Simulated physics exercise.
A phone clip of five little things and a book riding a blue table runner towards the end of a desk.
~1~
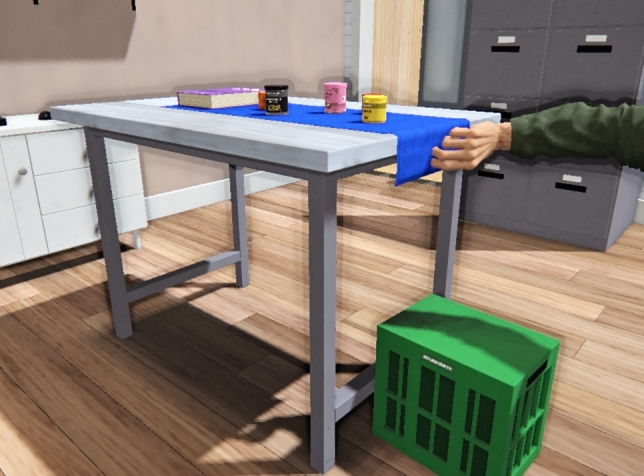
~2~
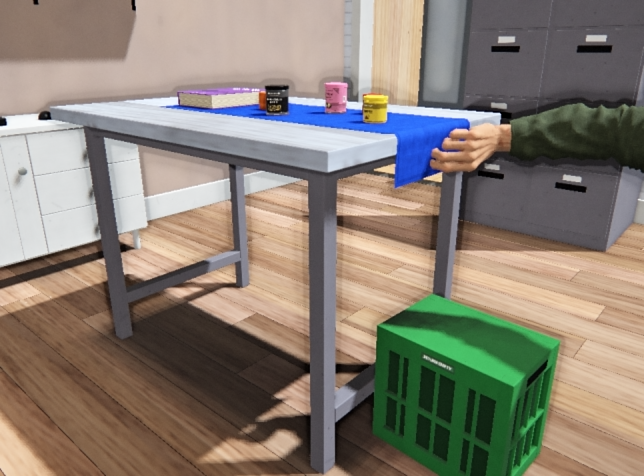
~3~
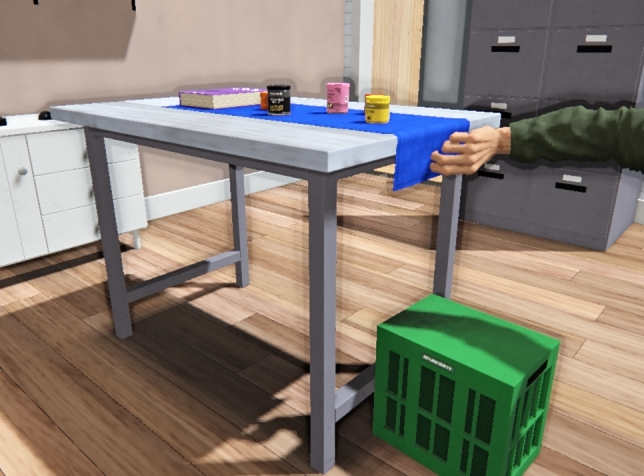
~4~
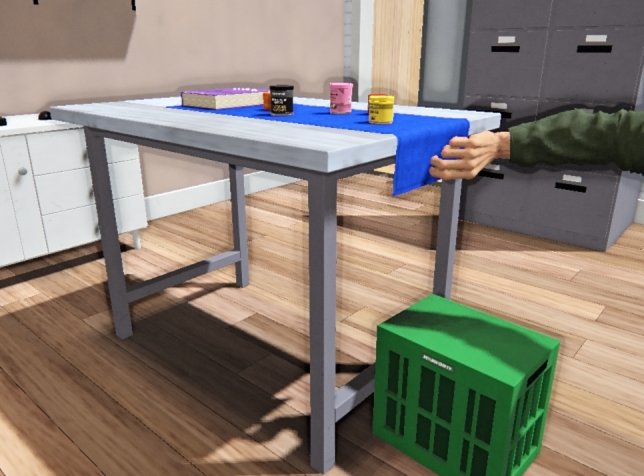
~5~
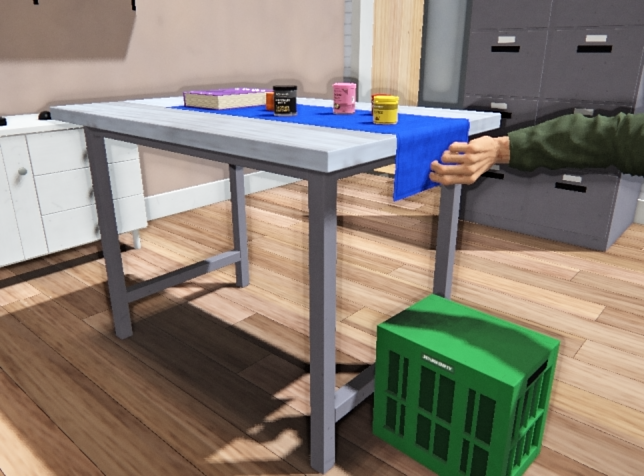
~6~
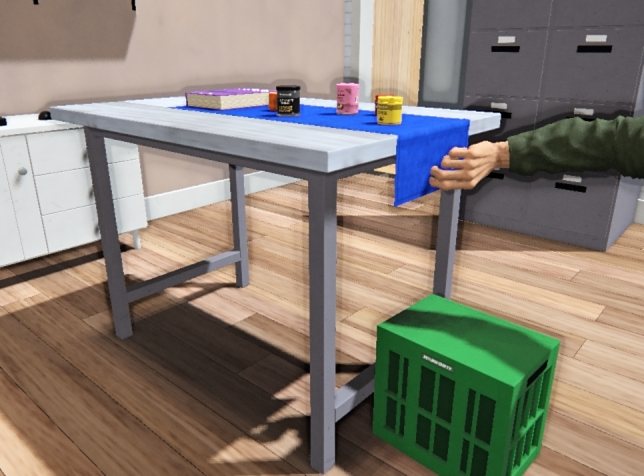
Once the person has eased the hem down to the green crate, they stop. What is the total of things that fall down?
Just three fall.
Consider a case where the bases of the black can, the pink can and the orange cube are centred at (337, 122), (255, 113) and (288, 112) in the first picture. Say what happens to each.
The black can will end up down, the pink can will stay where it is, and the orange cube will stay where it is.
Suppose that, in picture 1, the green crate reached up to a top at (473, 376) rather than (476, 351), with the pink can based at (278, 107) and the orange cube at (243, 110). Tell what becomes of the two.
First the pink can: It is still up there. Then the orange cube: It is still up there.
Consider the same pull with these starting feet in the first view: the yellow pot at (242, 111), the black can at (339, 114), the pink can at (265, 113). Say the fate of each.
Outcome: Yellow pot keeps its perch; black can is gone; pink can keeps its perch.
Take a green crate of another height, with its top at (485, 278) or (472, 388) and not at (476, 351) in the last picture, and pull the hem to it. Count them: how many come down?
Counts: 1 / 4.
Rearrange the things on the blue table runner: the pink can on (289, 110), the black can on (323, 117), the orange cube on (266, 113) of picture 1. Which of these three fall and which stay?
Outcome: Pink can is still in place, black can is gone, orange cube is still in place.
Soon after, hem near (429, 278); yellow pot and red pot gone.
Then, hem on the crate; yellow pot, red pot and pink can gone.
At rest, hem on the crate; yellow pot, red pot and pink can gone. The count of fallen things is three.
